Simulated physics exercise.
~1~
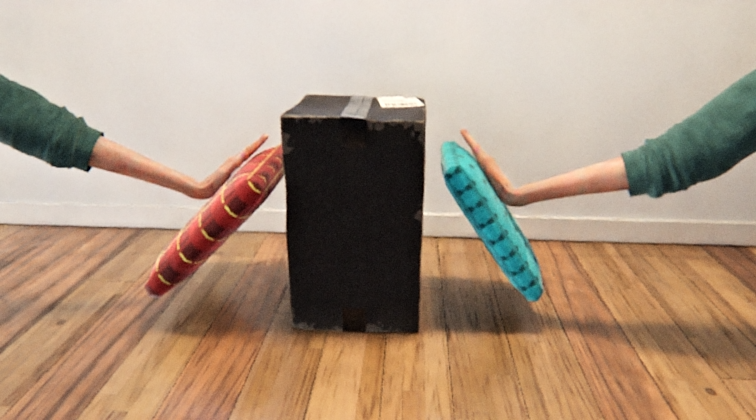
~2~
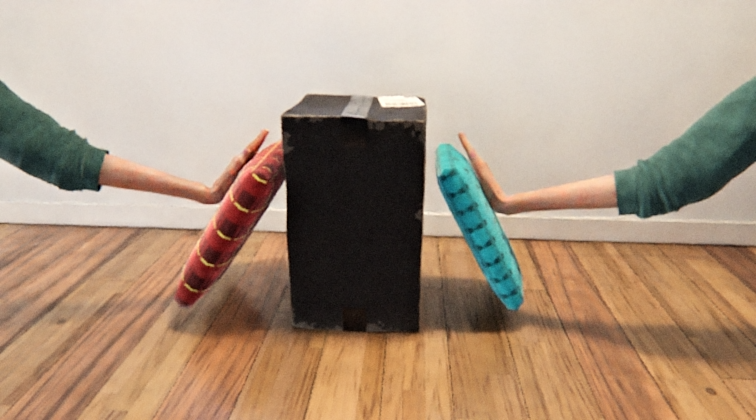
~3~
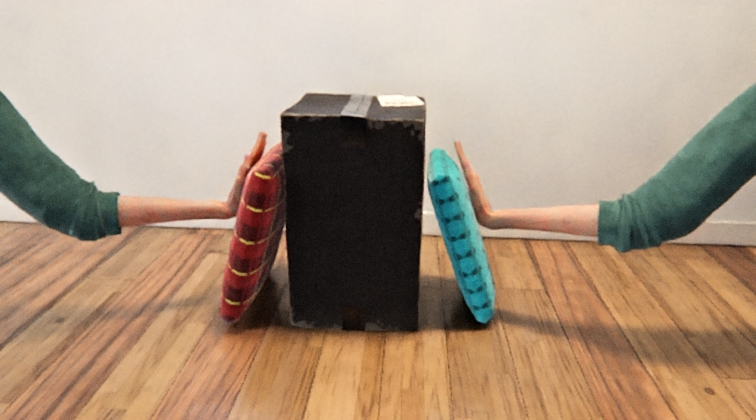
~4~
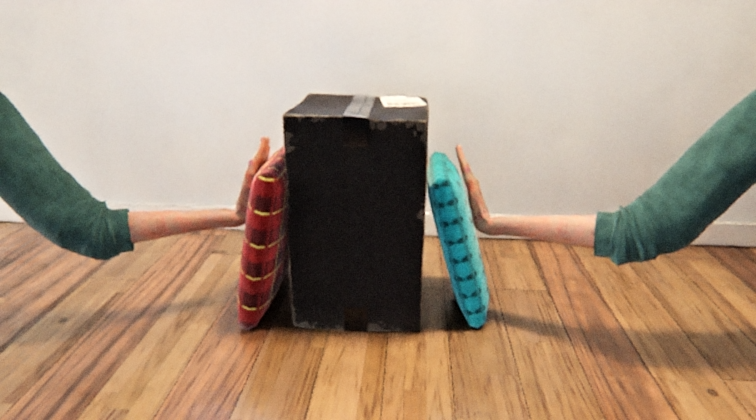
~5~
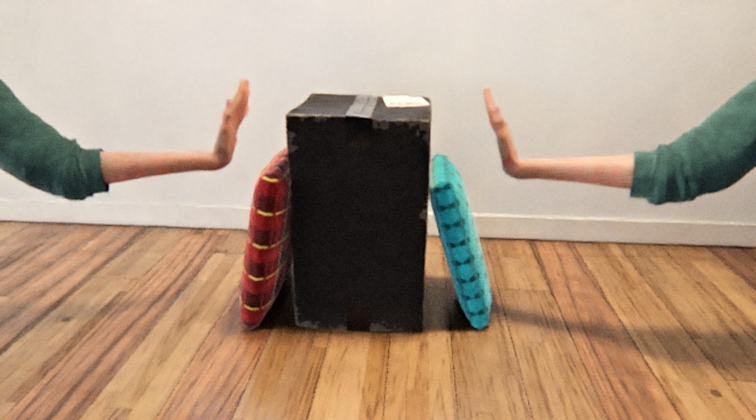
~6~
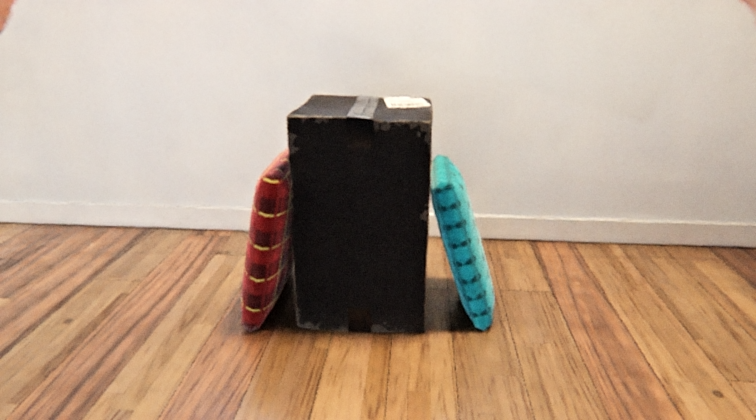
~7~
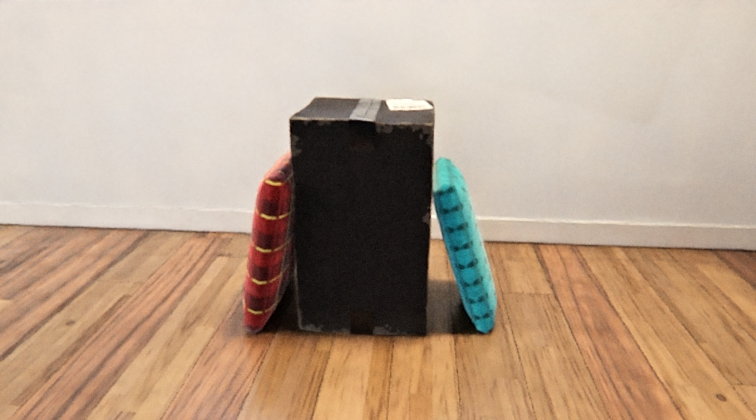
Two hands lean a red cushion and a turquoise pillow against a black box, then withdraw.
